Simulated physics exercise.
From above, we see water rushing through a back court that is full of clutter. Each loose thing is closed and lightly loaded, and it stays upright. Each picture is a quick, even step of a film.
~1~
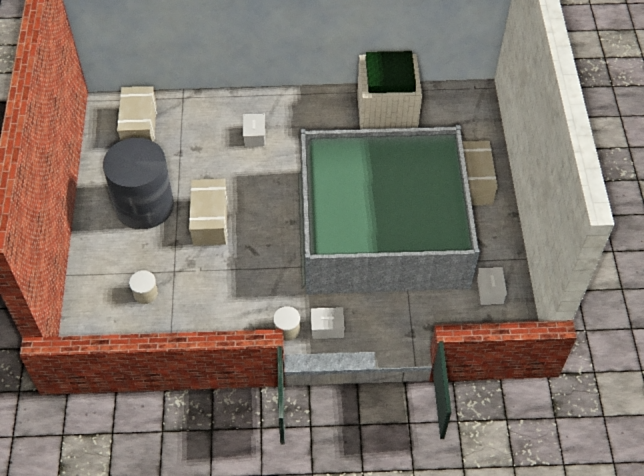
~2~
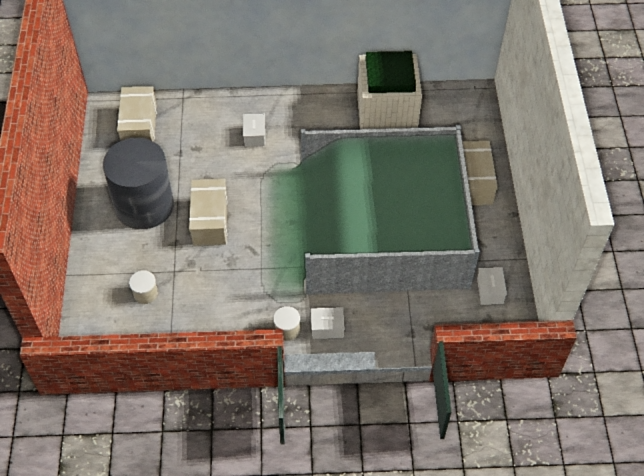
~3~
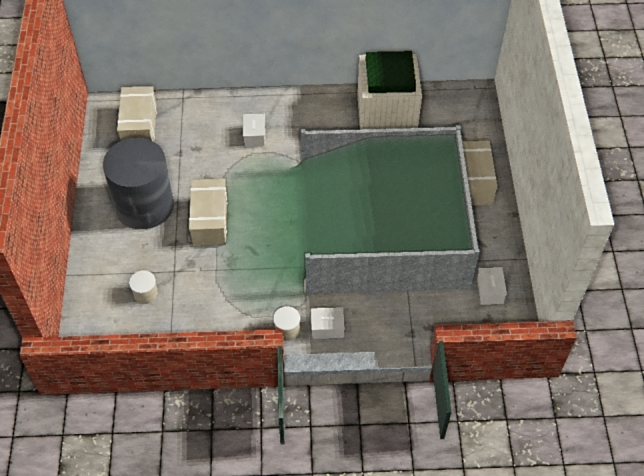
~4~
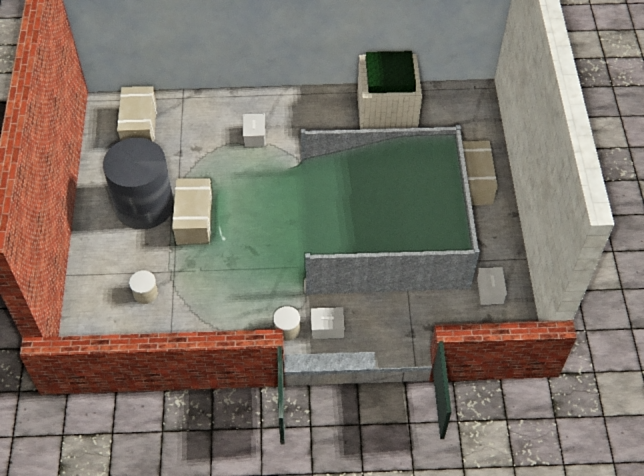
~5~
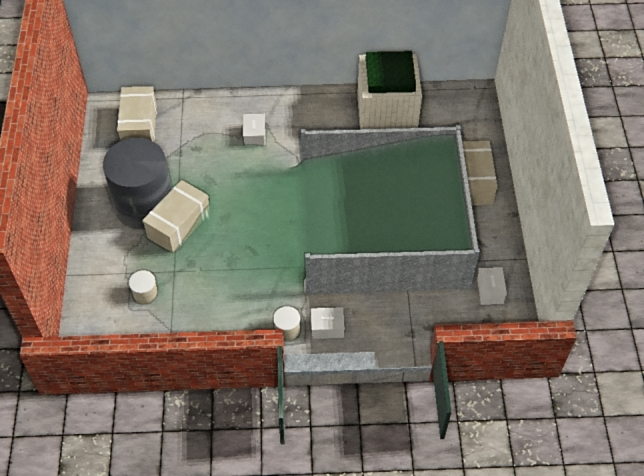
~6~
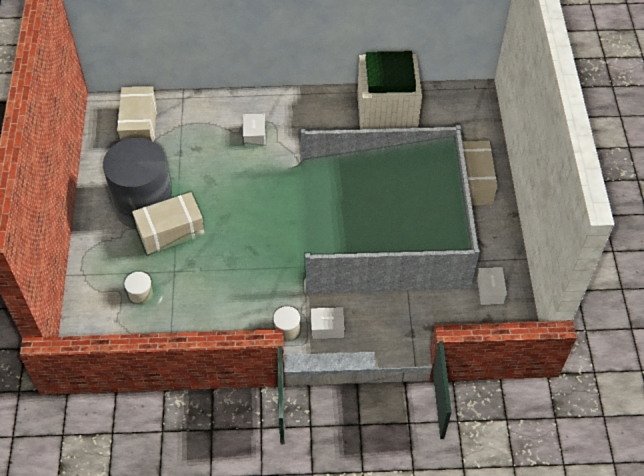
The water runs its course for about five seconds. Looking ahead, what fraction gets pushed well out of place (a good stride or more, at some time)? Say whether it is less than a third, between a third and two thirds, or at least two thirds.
It is at least two thirds.
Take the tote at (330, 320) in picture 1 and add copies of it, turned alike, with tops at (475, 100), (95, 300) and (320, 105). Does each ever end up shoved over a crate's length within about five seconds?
Stays put, shoved clear, shoved clear.
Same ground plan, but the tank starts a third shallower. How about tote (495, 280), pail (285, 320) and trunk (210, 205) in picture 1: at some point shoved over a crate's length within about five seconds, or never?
Note, in sequence: Within that / past that mark / past that mark.
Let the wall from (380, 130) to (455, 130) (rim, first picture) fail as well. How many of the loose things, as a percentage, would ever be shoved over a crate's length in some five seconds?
It comes to roughly 50 %.
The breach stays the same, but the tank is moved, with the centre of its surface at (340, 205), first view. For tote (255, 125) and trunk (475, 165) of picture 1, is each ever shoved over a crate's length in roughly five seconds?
First one: Covered that distance; second one: Stayed short.
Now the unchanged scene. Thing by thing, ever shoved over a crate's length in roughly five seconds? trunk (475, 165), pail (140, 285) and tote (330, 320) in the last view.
Per the list: First remained close, second traveled a good way, third traveled a good way.
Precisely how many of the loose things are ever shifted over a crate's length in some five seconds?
6.
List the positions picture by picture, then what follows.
In the first frame, a trunk at (208, 204), on the bottom; a pail at (143, 282), on the bottom; 0 of 8 have shifted.
In the second frame, a trunk at (208, 204), on the bottom; a pail at (143, 282), on the bottom; 0 of 8 have shifted.
In the third frame, a trunk at (208, 204) rests on the ground; a pail at (143, 282), on the bottom; 0 of 8 have shifted.
In the fourth frame, a trunk at (192, 203) rests on the ground, close to its start; a pail at (143, 282) rests on the ground; 1 of 8 have shifted.
In the fifth frame, a trunk at (176, 208) rests on the ground, a stride from its start; a pail at (142, 282), on the bottom; 1 of 8 have shifted.
In the sixth frame, a trunk at (167, 215) rests on the ground, a stride from its start; a pail at (138, 283), on the bottom, close to its start; 2 of 8 have shifted.
A moment on, 2 of 8 are well off their spots; 1 afloat.
Next, 1 of 8 are well off their spots; 3 afloat.
Later, 3 of 8 are well off their spots; 3 afloat.
In the end, 6 of 8 are well off their spots, and 6 have been at some point; 3 afloat.
